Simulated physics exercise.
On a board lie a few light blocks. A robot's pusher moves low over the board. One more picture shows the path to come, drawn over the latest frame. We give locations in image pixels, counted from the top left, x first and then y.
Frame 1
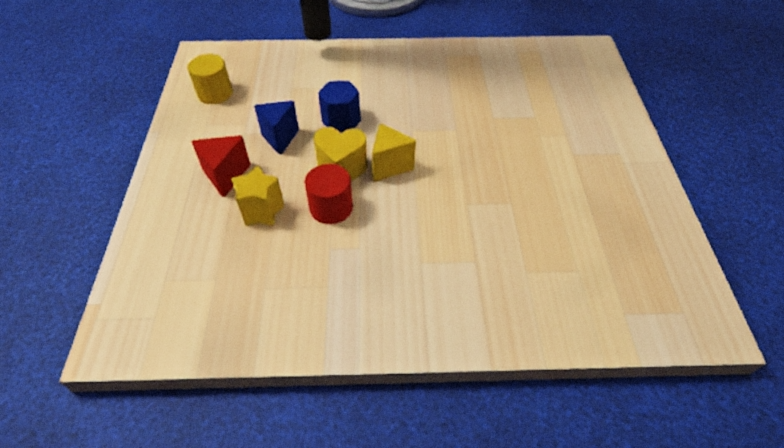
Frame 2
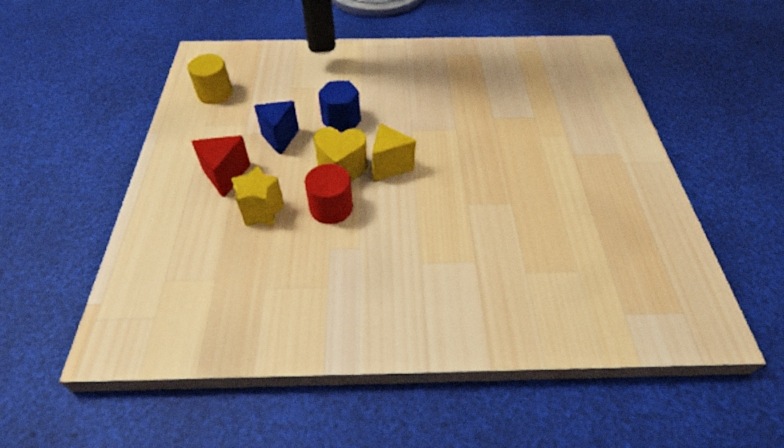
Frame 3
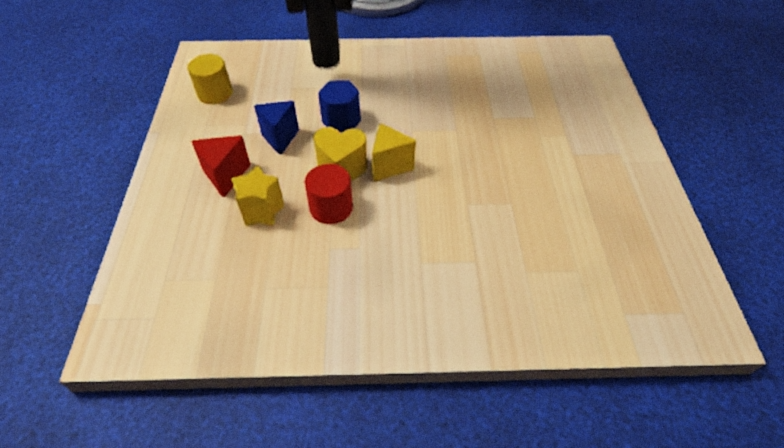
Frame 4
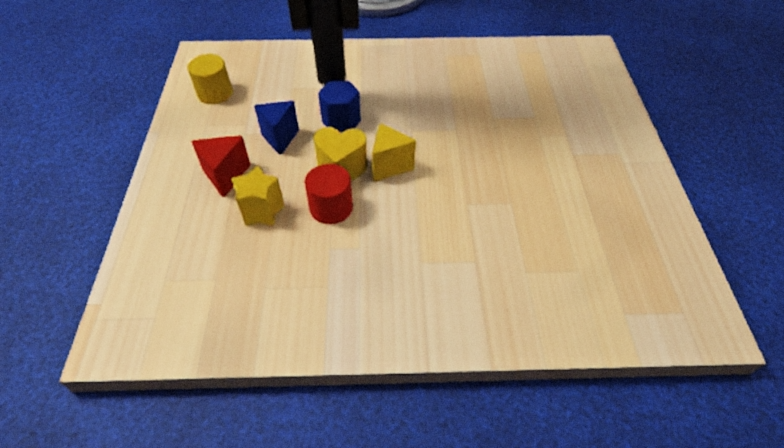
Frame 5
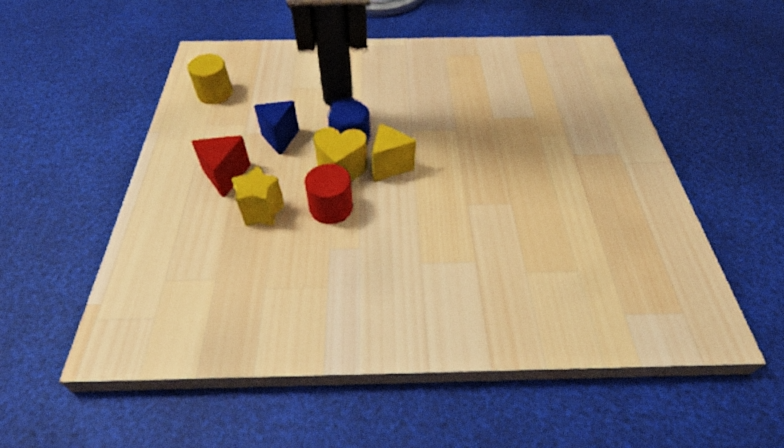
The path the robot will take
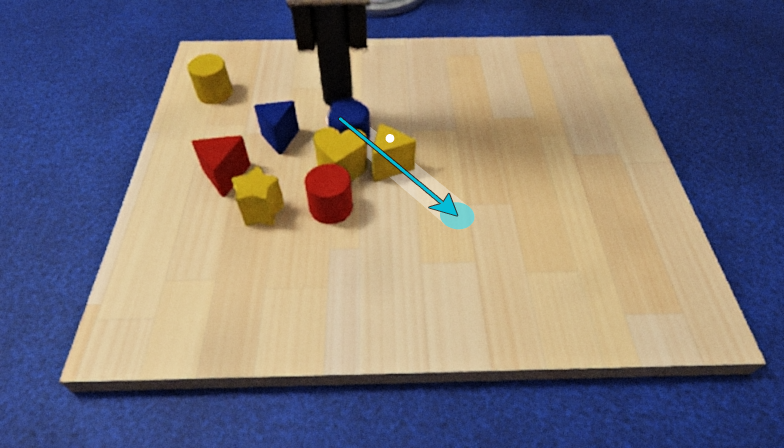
A black pusher moved down over the wooden board from its top edge and nudged the blue block slightly toward the yellow heart, while the other red, yellow and blue blocks stayed still.
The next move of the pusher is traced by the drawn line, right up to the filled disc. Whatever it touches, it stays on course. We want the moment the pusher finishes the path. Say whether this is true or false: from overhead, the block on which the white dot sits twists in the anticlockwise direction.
That statement is not accurate.
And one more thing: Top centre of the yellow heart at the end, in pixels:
The centre of its top will be at (345, 158).
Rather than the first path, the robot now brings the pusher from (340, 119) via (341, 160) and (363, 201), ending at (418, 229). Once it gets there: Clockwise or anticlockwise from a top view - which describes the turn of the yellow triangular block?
Watching from overhead, you'd notice the yellow triangular block rotating counter-clockwise.
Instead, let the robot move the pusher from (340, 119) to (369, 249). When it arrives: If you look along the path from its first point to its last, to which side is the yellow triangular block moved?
The left.
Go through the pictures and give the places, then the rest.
Pusher tip (318, 34); block tops, red round block (327, 179); yellow heart (339, 141); blue hexagonal block (339, 91); yellow triangular block (390, 138), in the first picture.
Pusher (322, 46); blocks unchanged, in the second picture.
Pusher (327, 61); blocks unchanged, in the third picture.
Pusher (332, 79); blocks unchanged, in the fourth picture.
Pusher (338, 99); red round block (327, 179); yellow heart (339, 141); blue hexagonal block (348, 111); yellow triangular block (390, 138), in the fifth picture.
Path on the board, from (340, 119) to (457, 216); the dot is on the yellow triangular block.
On the path given first. One third of the way, pusher (375, 129); red round block (321, 187); yellow heart (345, 158), turned 55° clockwise; blue hexagonal block (382, 144); yellow triangular block (413, 157), turned 20° clockwise.
Two thirds of the way, pusher (417, 162); red round block (321, 187); yellow heart (345, 158), turned 55° clockwise; blue hexagonal block (418, 181), turned 20° clockwise; yellow triangular block (450, 197), turned 25° clockwise.
At the end, pusher (460, 197); red round block (321, 187); yellow heart (345, 158), turned 55° clockwise; blue hexagonal block (439, 213), turned 55° clockwise; yellow triangular block (473, 236), turned 20° clockwise.
